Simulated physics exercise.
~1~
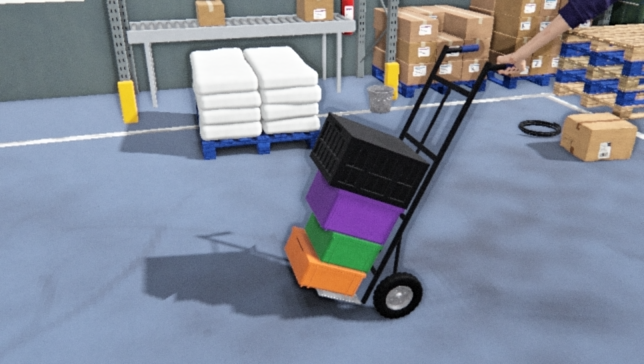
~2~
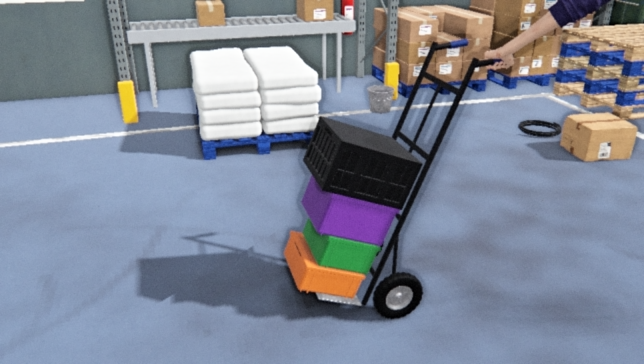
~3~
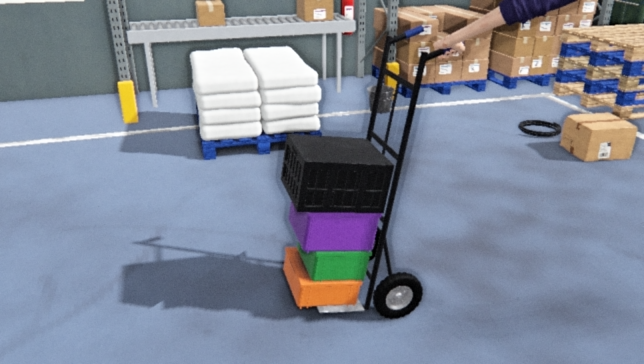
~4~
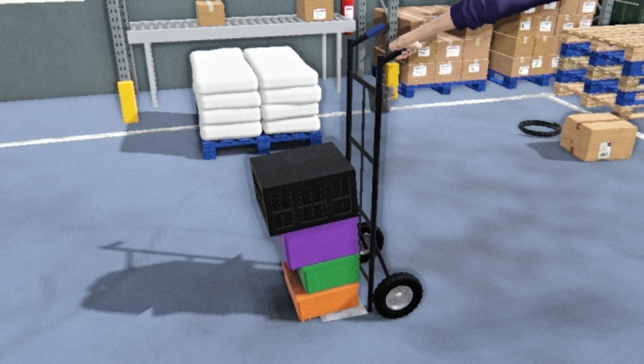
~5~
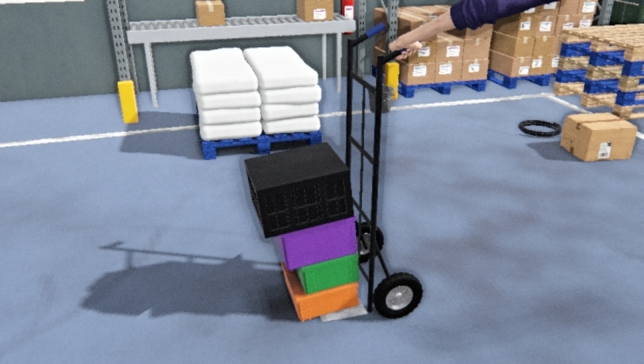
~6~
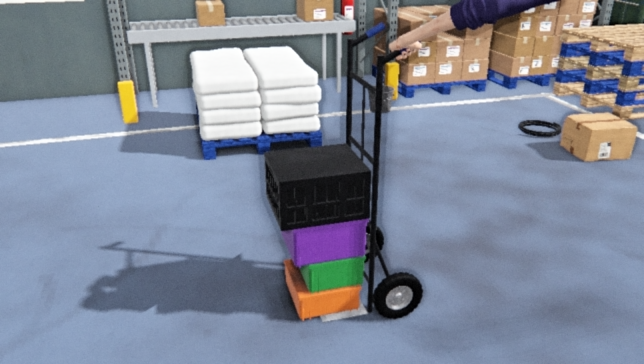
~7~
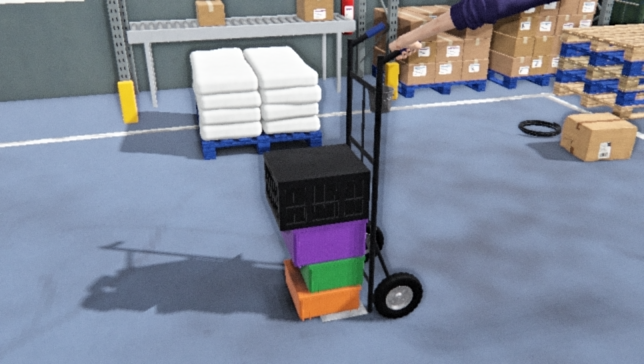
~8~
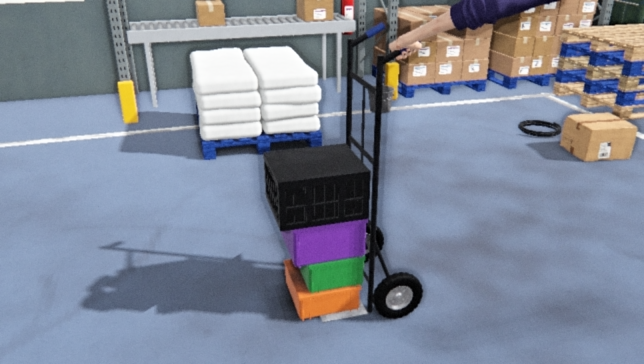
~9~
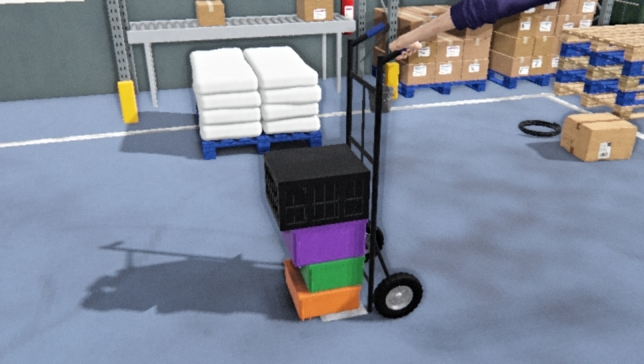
The video shows a hand truck carrying a black crate atop purple, green and orange totes as a person's arm swings it upright from a backward tilt. The stack tips slightly left, then settles back, and all four items remain stacked on the still truck.
